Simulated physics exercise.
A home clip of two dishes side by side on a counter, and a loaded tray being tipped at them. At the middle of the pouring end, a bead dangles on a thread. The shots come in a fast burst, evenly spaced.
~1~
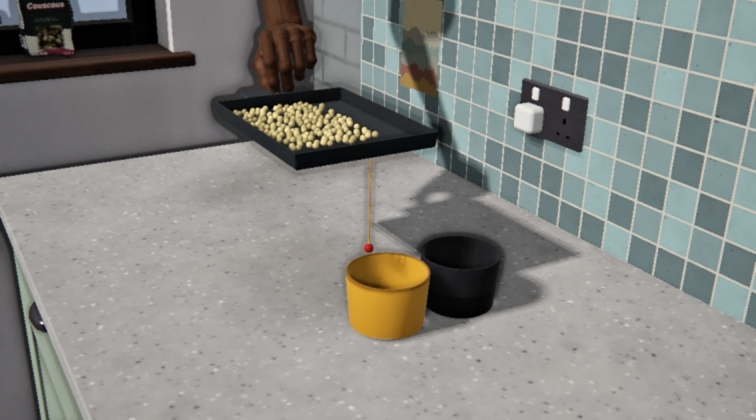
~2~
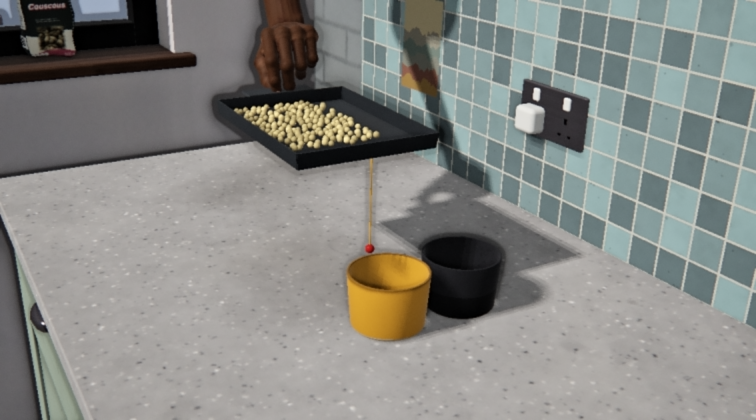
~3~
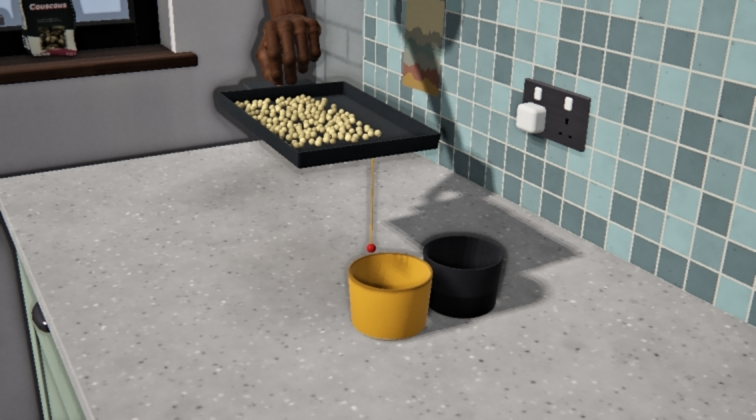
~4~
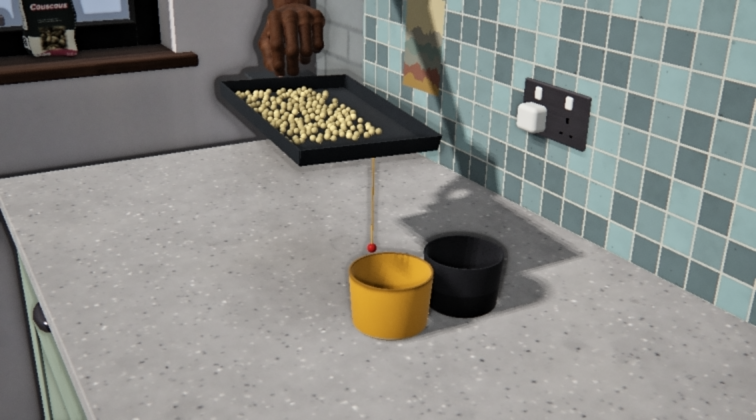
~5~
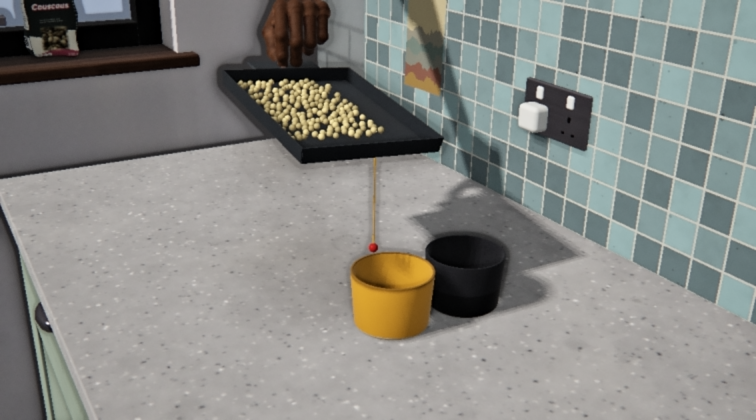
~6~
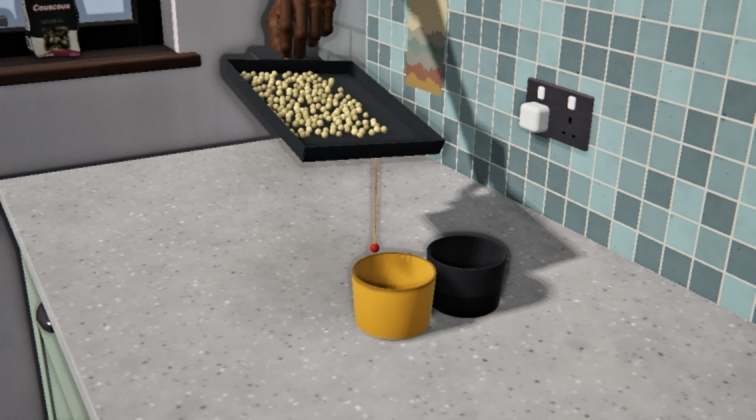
At the start, a hand is at the far end of a dark tray of pale beans above a yellow dish and a black one, a red bead hanging from its near end. The hand and far end rise slightly, steepening the tray, and its near edge tips a little lower at the right, the beans still on it.
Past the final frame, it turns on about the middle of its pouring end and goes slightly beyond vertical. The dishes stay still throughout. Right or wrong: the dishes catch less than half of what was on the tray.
Wrong - they catch more than half.
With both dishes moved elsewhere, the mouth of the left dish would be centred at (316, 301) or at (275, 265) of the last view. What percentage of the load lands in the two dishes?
I'd expect some 10 percent, and then some 0 percent.
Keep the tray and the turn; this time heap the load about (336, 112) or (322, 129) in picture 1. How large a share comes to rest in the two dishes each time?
Estimate: 70 % first, 80 % second.
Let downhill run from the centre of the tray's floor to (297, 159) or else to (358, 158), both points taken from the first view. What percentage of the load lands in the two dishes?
0 %, give or take, and then 30 %.
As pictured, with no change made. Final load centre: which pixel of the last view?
The centre settles at about (445, 296).
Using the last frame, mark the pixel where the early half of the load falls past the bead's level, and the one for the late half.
At (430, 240) for the first part, then at (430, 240) for the others.
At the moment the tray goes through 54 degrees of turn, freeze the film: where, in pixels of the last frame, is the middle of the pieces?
The load's middle is around (404, 141).
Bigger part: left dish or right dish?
It is right.
Soon, tray tipped steeply; nearly all on the tray; a stray few in the right dish; a stray few in the air.
A while on, tray tipped right over; most on the tray; a stray few in the left dish; a small part in the right dish; a stray few outside both; a stray few in the air.
Towards the end, tray tipped past a quarter turn; a small part in the left dish; about half in the right dish; about a third outside both.
Finally, tray tipped past a quarter turn; a small part in the left dish; about half in the right dish; about a third outside both.
